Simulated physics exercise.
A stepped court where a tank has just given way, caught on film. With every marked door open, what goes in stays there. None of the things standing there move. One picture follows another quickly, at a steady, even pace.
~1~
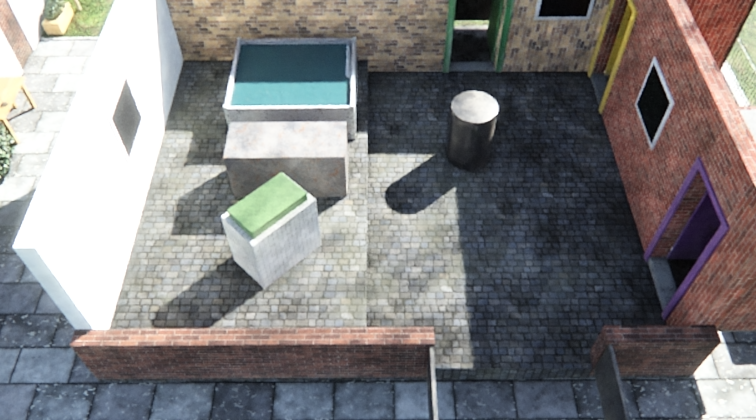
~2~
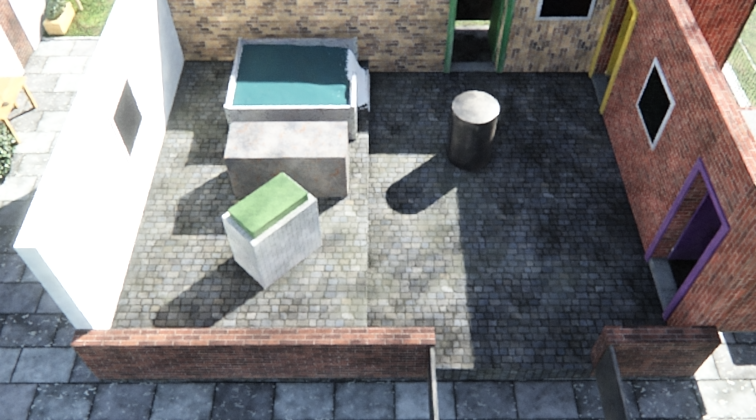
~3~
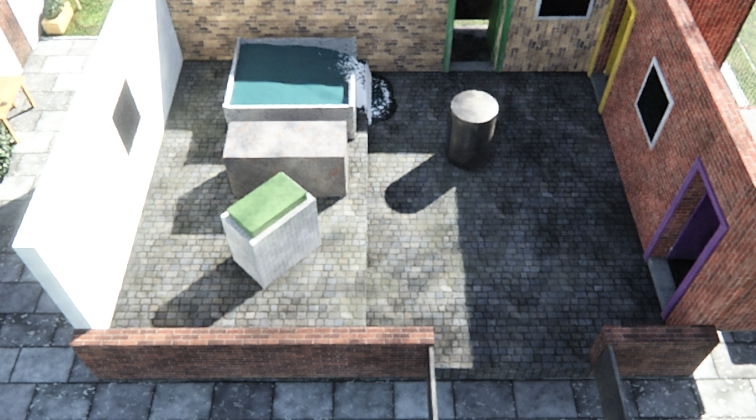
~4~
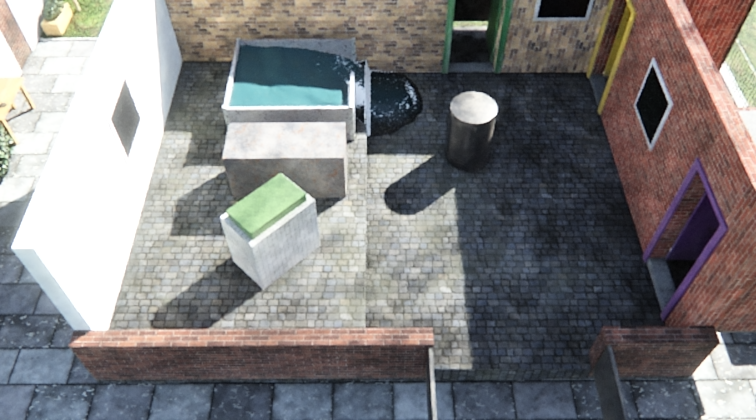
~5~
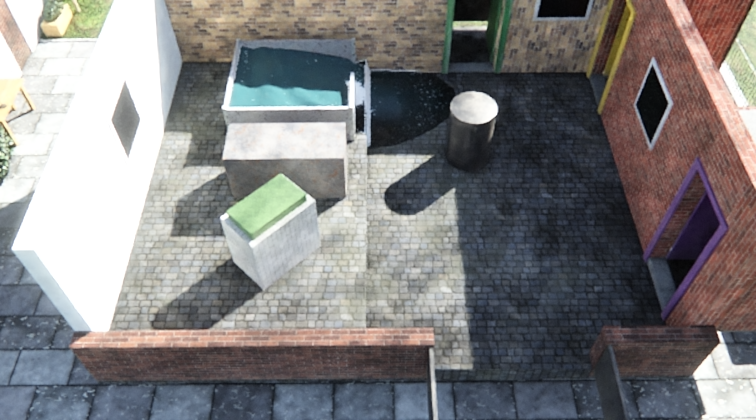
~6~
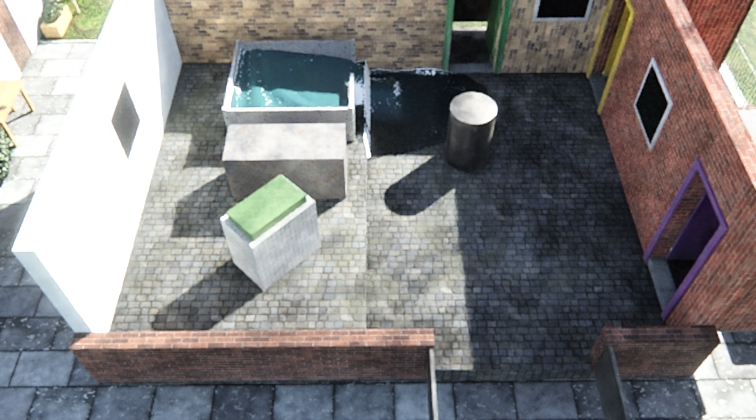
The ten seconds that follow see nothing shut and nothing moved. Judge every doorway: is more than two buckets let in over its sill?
One by one: The purple door will respect the limit. The yellow door will break the limit. The green door will break the limit.
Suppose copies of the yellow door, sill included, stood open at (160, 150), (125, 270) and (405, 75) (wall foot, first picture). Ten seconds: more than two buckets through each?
Stays within it; stays within it; exceeds it.
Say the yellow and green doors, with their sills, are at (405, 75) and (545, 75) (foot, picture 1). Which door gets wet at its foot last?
It would be the purple-painted one.
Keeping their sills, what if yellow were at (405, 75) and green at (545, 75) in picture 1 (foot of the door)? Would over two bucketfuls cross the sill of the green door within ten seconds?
Green: Comes in high.
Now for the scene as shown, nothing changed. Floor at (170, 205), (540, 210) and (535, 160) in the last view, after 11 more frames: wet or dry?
Result, in order: Unflooded / unflooded / waterlogged.
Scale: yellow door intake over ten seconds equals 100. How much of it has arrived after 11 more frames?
Around 15 in a hundred.
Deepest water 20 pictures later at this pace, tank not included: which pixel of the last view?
Close to (589, 85), I'd say.
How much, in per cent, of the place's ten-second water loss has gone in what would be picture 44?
I'd say about 70 per cent.
A moment on, water covers 20 % of the floor; the purple door not reached, the yellow door wet at the sill, nothing in, the green door under two buckets in.
Next, water covers 25 % of the floor; the purple door not reached, the yellow door over two buckets in, the green door over two buckets in.
Then, water covers 30 % of the floor; the purple door wet at the sill, nothing in, the yellow door far over two buckets in, the green door over two buckets in.
Later, water covers 45 % of the floor; the purple door wet at the sill, nothing in, the yellow door far over two buckets in, the green door over two buckets in.
In the end, water covers 60 % of the floor; the purple door wet at the sill, nothing in, the yellow door far over two buckets in, the green door over two buckets in.
